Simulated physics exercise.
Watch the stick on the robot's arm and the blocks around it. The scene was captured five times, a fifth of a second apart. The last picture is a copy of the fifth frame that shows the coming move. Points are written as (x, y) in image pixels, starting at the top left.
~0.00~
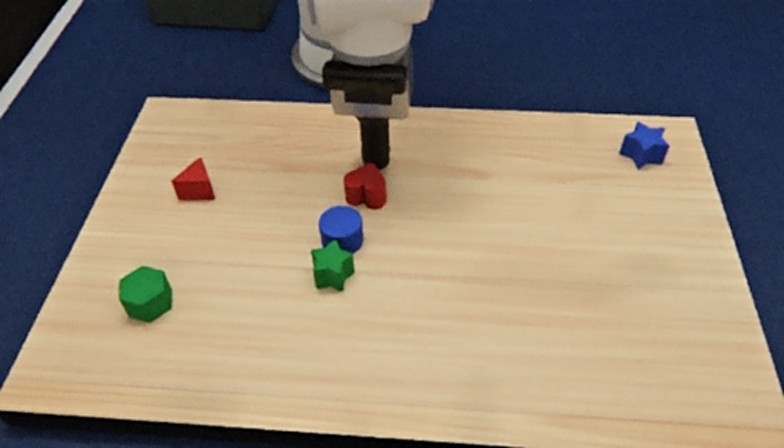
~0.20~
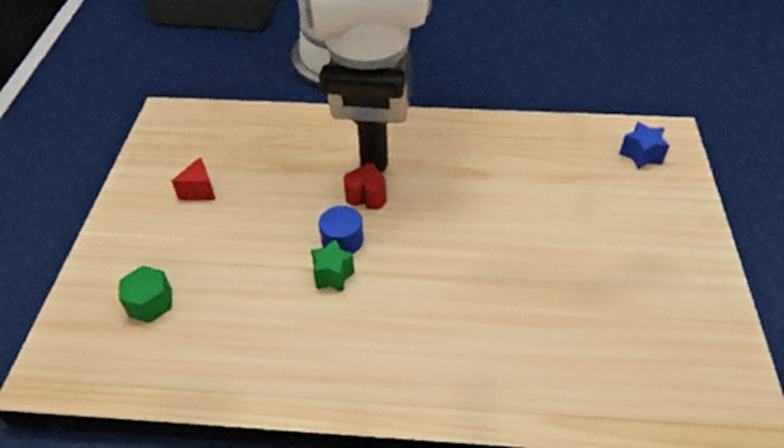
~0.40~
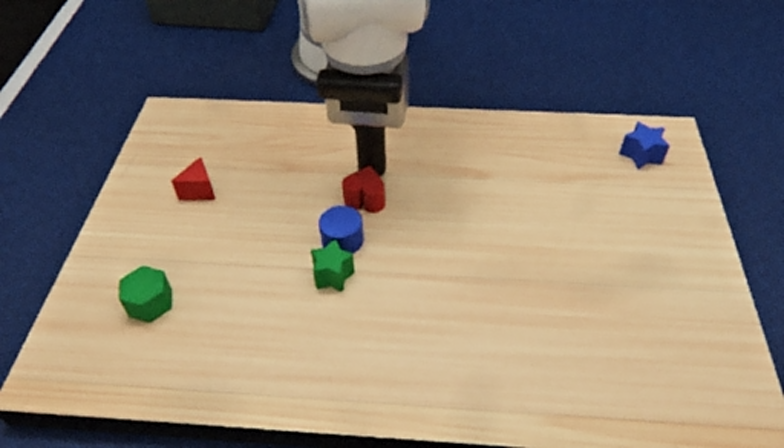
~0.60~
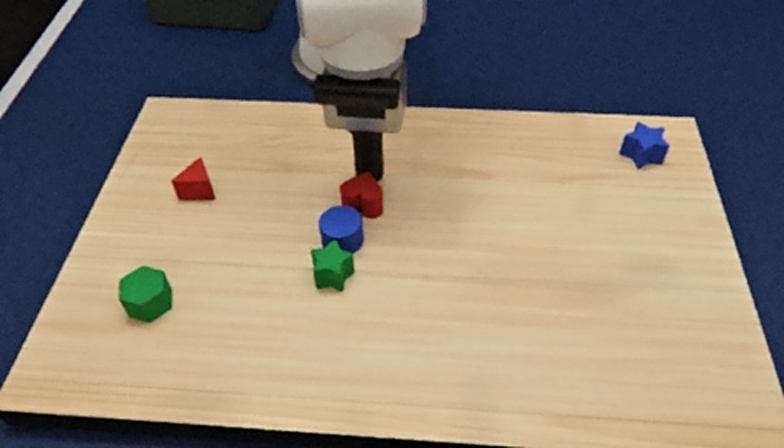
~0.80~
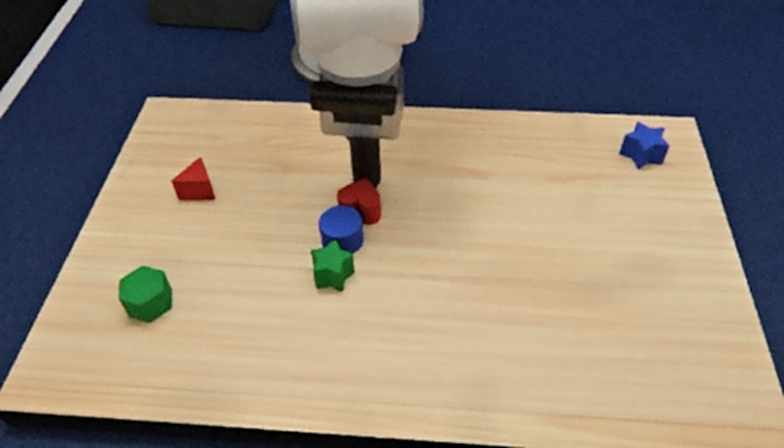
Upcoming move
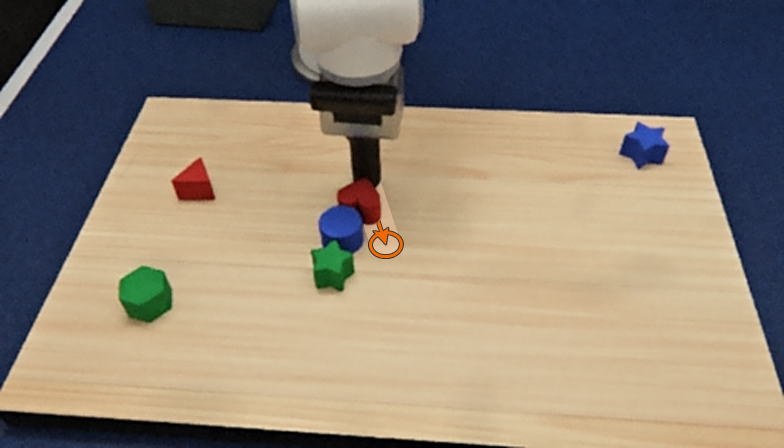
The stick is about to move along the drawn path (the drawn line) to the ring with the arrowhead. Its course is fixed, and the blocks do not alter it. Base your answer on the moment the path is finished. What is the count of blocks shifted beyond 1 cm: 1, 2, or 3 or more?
Of all the blocks, three or more travel more than a centimetre.
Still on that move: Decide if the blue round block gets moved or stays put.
Here the blue round block moves off its spot.
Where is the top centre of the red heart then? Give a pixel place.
Final place: (360, 244).
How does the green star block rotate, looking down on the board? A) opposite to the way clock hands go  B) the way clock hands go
It's A.
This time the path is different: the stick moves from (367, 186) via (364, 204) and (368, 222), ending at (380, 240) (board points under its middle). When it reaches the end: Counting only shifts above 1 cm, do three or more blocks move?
I'd say yes.
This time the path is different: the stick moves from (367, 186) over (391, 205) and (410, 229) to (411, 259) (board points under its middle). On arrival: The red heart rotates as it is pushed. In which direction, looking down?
Seen from above, its turn is clockwise.
The drawn path runs straight from (367, 186) to (386, 244).
What follows on the original path. Halfway along, stick (376, 210); green star block (324, 263), turned 35° anticlockwise; blue round block (330, 231); red heart (364, 218), turned 50° clockwise.
At the end, stick (386, 239); green star block (321, 266), turned 45° anticlockwise; blue round block (324, 235); red heart (360, 244), turned 95° clockwise.
